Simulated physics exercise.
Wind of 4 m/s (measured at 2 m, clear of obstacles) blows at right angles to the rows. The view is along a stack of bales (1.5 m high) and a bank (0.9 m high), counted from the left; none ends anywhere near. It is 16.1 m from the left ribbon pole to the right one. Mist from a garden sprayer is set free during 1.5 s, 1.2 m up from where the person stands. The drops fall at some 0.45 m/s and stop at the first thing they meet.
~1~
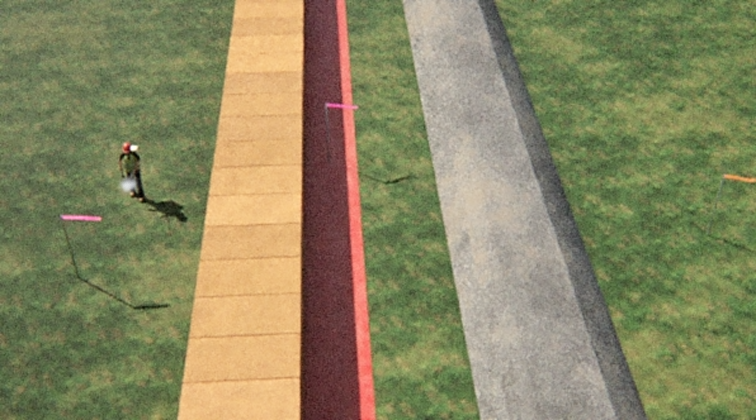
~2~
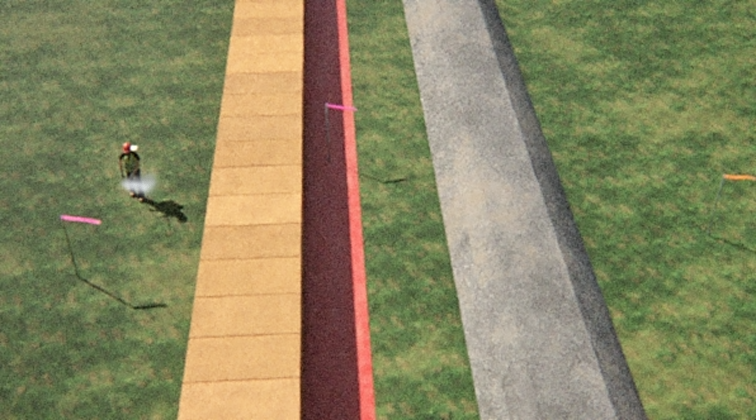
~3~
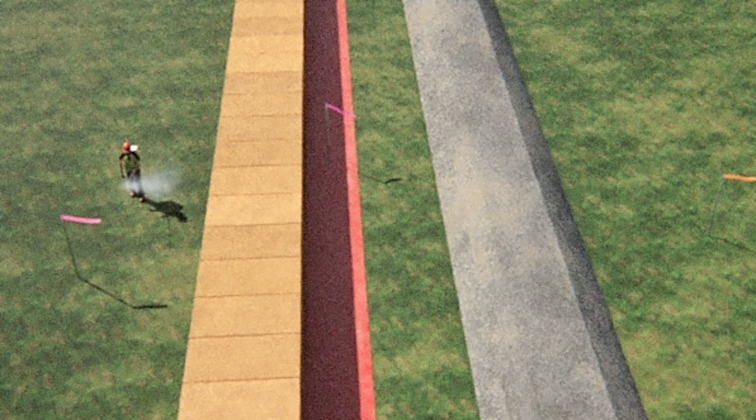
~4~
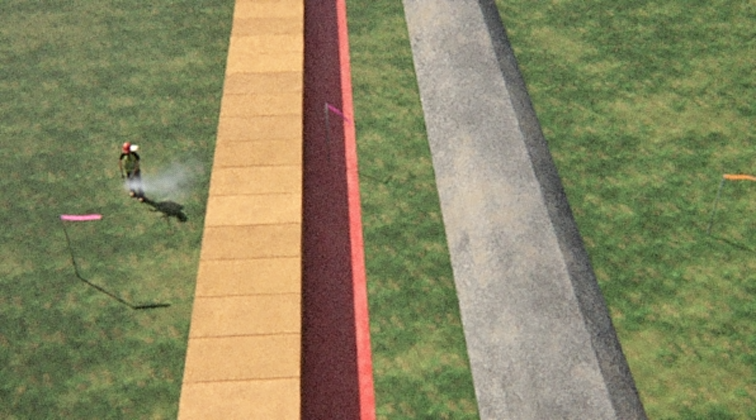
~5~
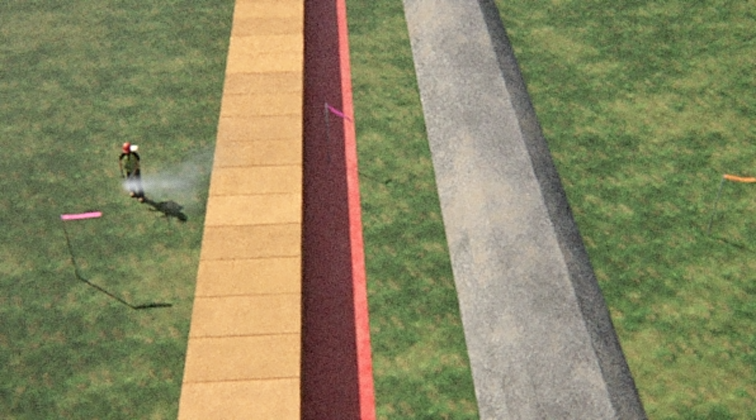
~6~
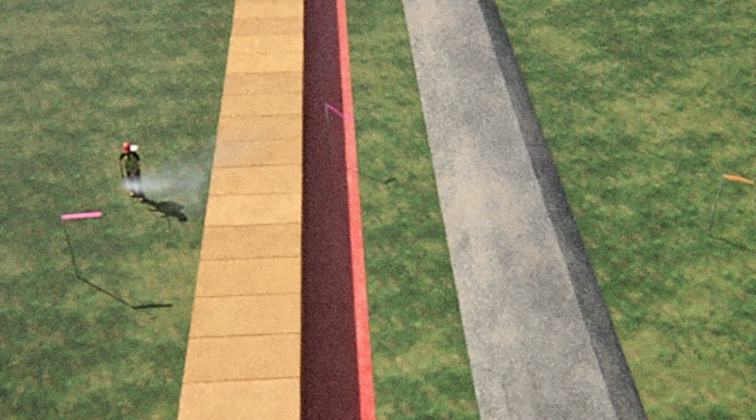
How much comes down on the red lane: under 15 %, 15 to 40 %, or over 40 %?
The share landing there is less than 15 %.
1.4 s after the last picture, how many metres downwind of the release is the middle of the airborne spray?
About 4.0 m.
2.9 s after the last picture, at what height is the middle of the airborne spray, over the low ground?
About 1.6 m.
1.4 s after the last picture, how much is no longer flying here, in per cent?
About 25 %.
Then, 1.4 s after the last picture, 0 % lies on the red lane; 23 % has touched down or left; the middle of what still flies is 2.0 m above the low ground, near (284, 153).
Then, 2.9 s after the last picture, 0 % lies on the red lane; 45 % has touched down or left; the middle of what still flies is 1.7 m above the low ground, near (474, 156).
Then, 6.9 s after the last picture, 4 % lies on the red lane; 79 % has touched down or left.
Then, 18.9 s after the last picture, 6 % lies on the red lane; 100 % has touched down or left.
Then, 43.9 s after the last picture, 6 % lies on the red lane; 100 % has touched down or left.
